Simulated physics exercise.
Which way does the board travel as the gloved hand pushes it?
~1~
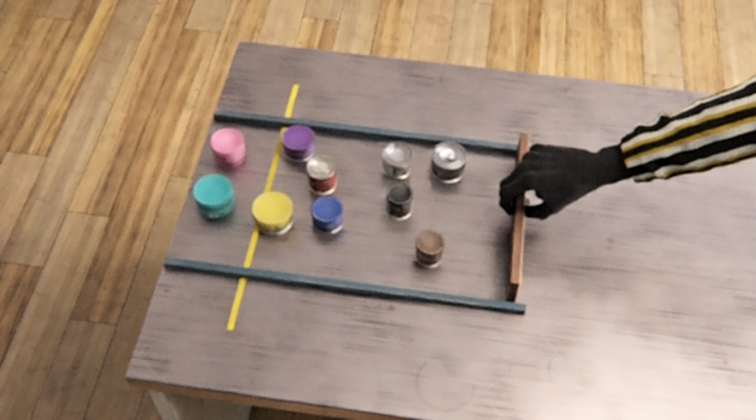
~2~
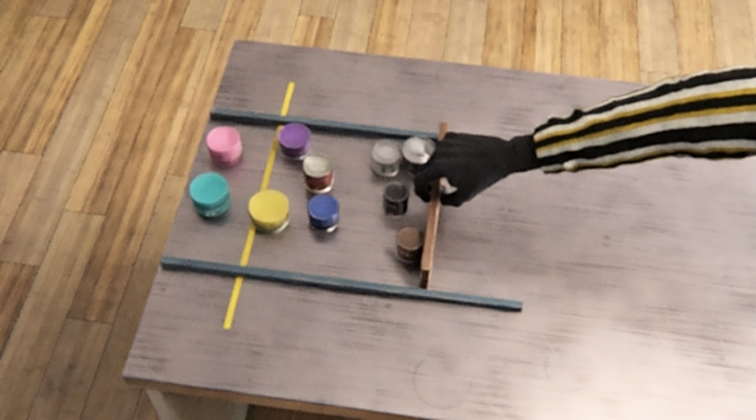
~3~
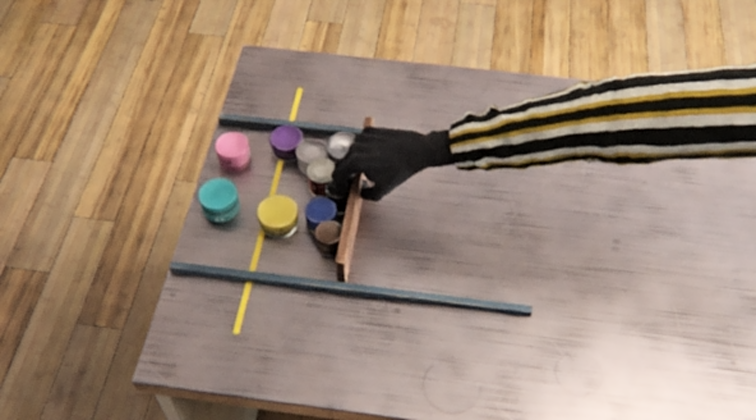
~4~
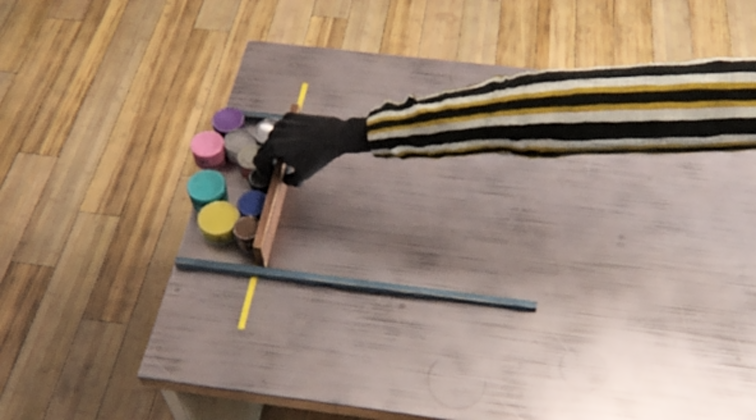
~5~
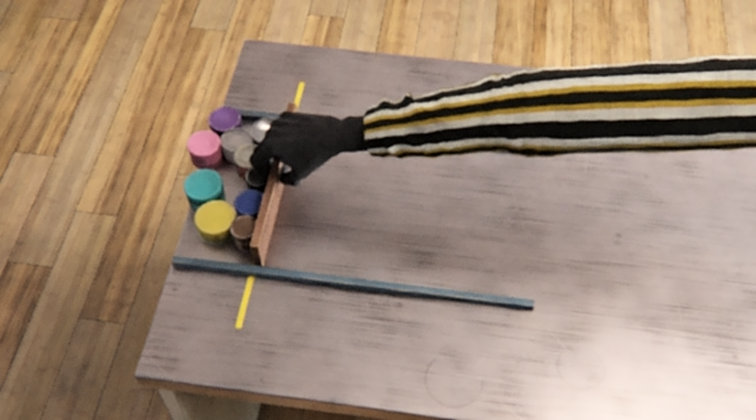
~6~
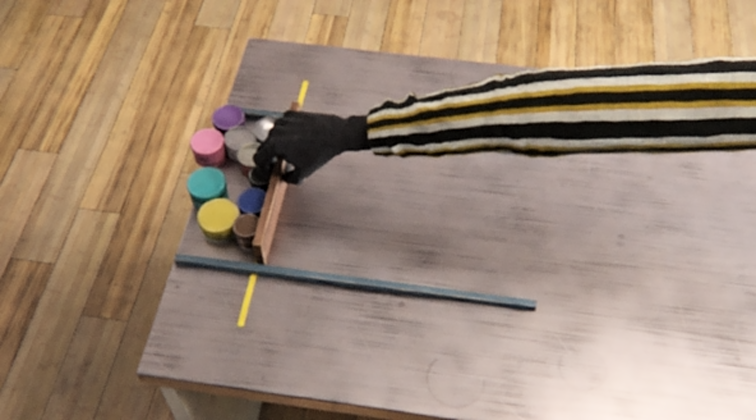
The board travels to the left, sweeping the small pots along toward the table's edge.
